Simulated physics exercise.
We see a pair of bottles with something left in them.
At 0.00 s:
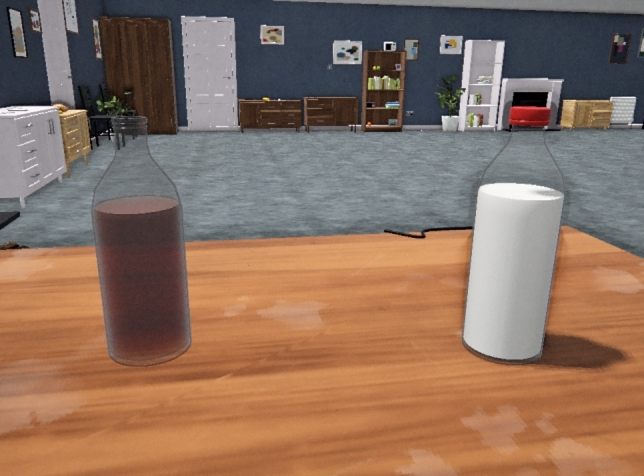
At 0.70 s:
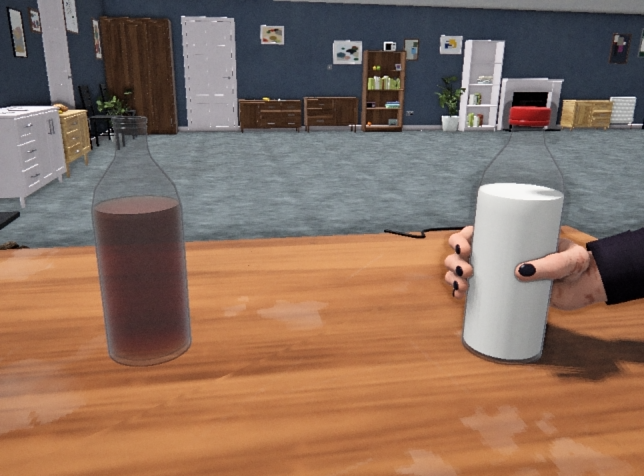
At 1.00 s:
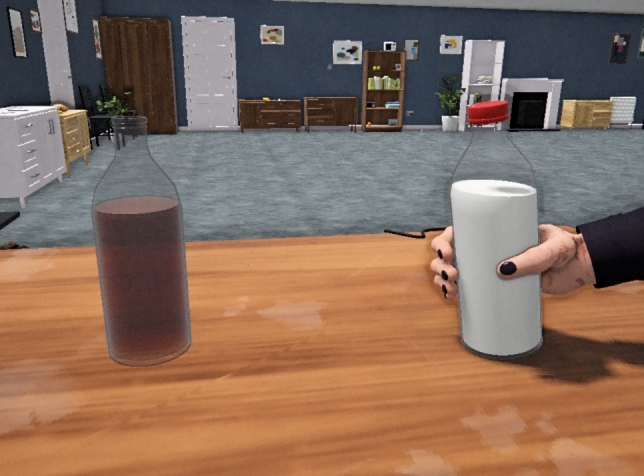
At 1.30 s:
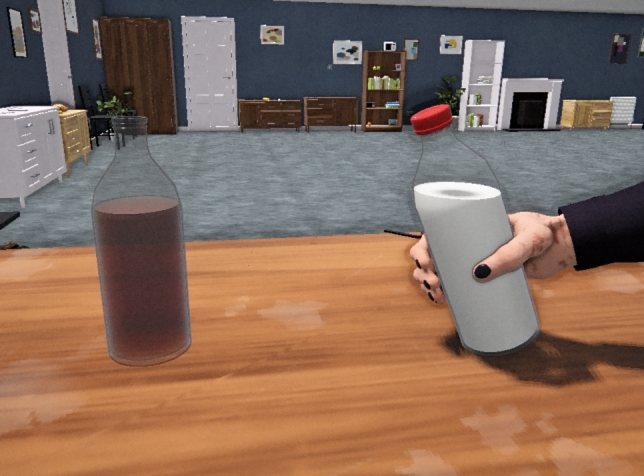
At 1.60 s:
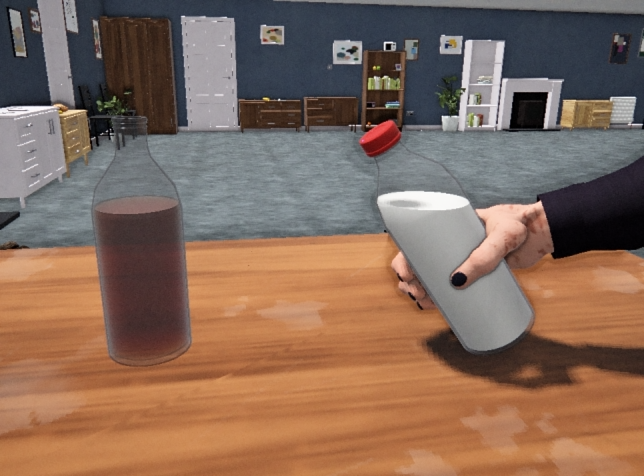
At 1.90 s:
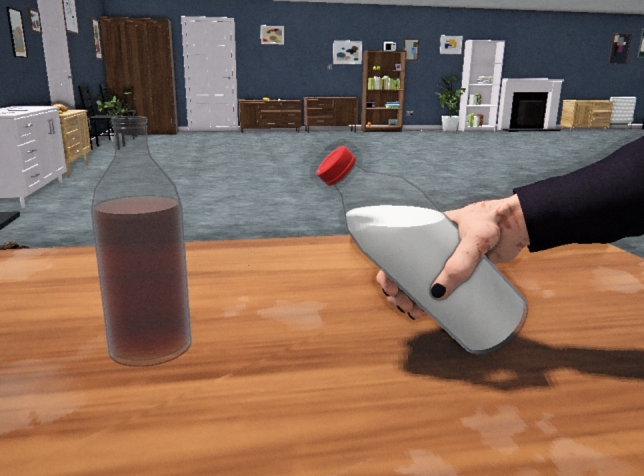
On a wooden table in a large room, a hand reached in from the right, gripped the red-capped bottle of white liquid and tilted it steadily leftward, while the open bottle of dark liquid stayed still.
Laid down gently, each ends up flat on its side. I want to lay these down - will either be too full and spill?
Left bottle: It spills. Right bottle: It is fine.
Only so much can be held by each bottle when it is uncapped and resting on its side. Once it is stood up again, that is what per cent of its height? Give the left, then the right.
The first comes to close to 26 in a hundred, the second to 26.
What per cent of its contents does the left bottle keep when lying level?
Something near 40 in a hundred stays put.
After 2.6 s, the right bottle is nearly down; right bottle, all still inside.
After 3.6 s, the right bottle lies flat; right bottle, all still inside.
After 6.5 s, both lie flat; right bottle, all still inside; left bottle, a puddle at its mouth.
